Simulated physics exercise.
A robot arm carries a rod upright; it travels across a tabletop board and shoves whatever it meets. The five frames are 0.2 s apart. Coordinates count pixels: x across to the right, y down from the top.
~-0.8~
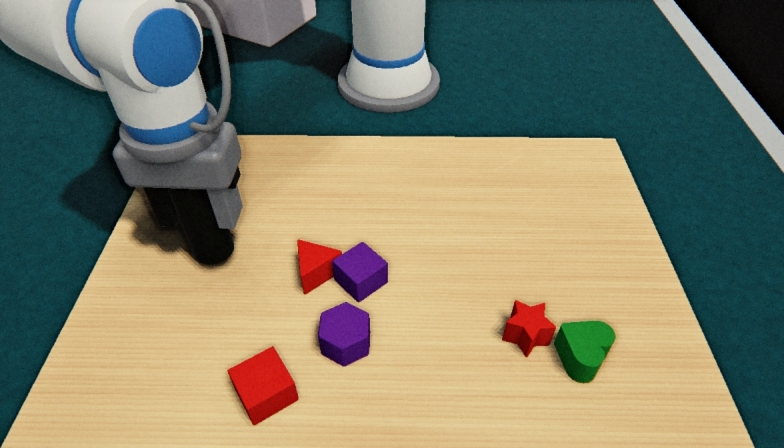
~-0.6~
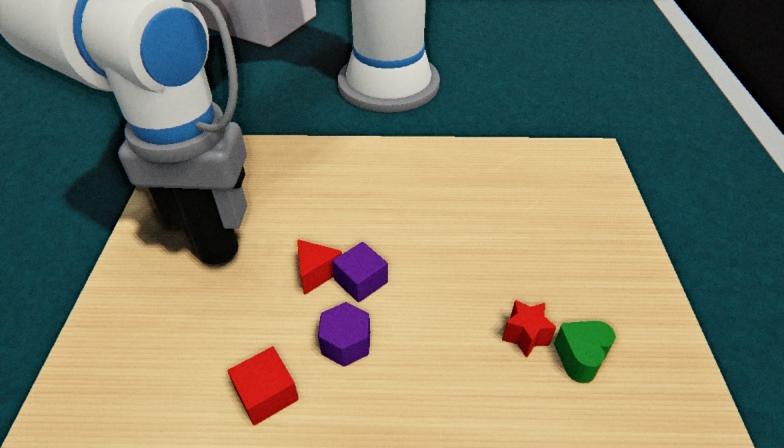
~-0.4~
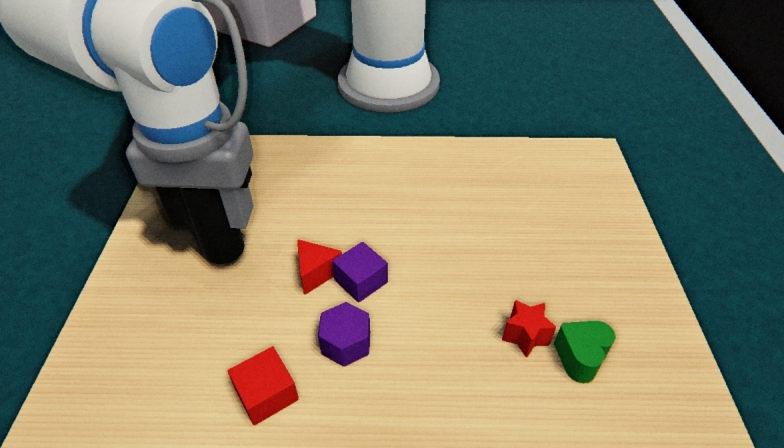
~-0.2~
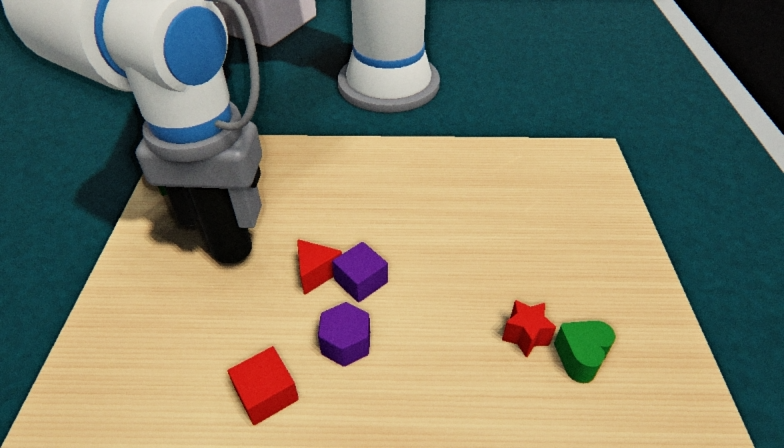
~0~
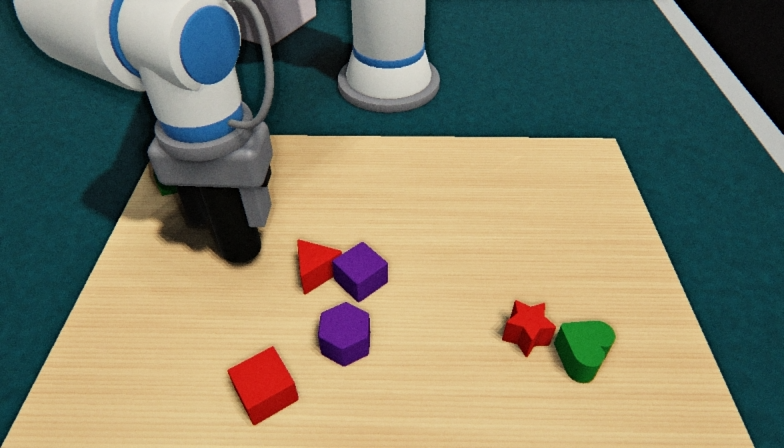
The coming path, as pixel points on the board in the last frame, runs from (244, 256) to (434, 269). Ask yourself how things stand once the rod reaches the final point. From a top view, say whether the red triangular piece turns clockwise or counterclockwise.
Watching from overhead, you'd notice the red triangular piece rotating clockwise.
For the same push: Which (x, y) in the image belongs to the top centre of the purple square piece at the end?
(395, 286)
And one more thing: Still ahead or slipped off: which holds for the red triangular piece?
It ends up beside or behind the rod.
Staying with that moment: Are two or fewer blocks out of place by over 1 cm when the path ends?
It seems so.
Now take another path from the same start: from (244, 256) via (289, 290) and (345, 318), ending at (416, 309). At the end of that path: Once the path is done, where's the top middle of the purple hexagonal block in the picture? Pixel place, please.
In the picture, that point is around (366, 340).
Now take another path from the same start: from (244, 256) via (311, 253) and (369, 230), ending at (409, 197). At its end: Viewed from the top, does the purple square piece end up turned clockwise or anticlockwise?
It twists against the clock when seen from above.
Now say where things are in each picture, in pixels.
The first picture shows tip of the rod (214, 250), middles of tops, red triangular piece (313, 254), purple hexagonal block (344, 324), purple square piece (360, 261).
The second picture shows rod (219, 250), nothing pushed.
The third picture shows rod (225, 250), nothing pushed.
The fourth picture shows rod (232, 249), nothing pushed.
The fifth picture shows rod (242, 248), red triangular piece (313, 254), purple hexagonal block (344, 324), purple square piece (360, 261).
The first path, step by step. One third of the way, rod (306, 252); red triangular piece (332, 260), turned 25° clockwise; purple square piece (379, 272), turned 15° anticlockwise.
Two thirds of the way, rod (370, 256); red triangular piece (359, 274), turned 95° clockwise; purple square piece (393, 284), turned 25° anticlockwise.
At the end, rod (435, 261); red triangular piece (360, 274), turned 100° clockwise; purple hexagonal block unmoved; purple square piece (395, 286), turned 25° anticlockwise.
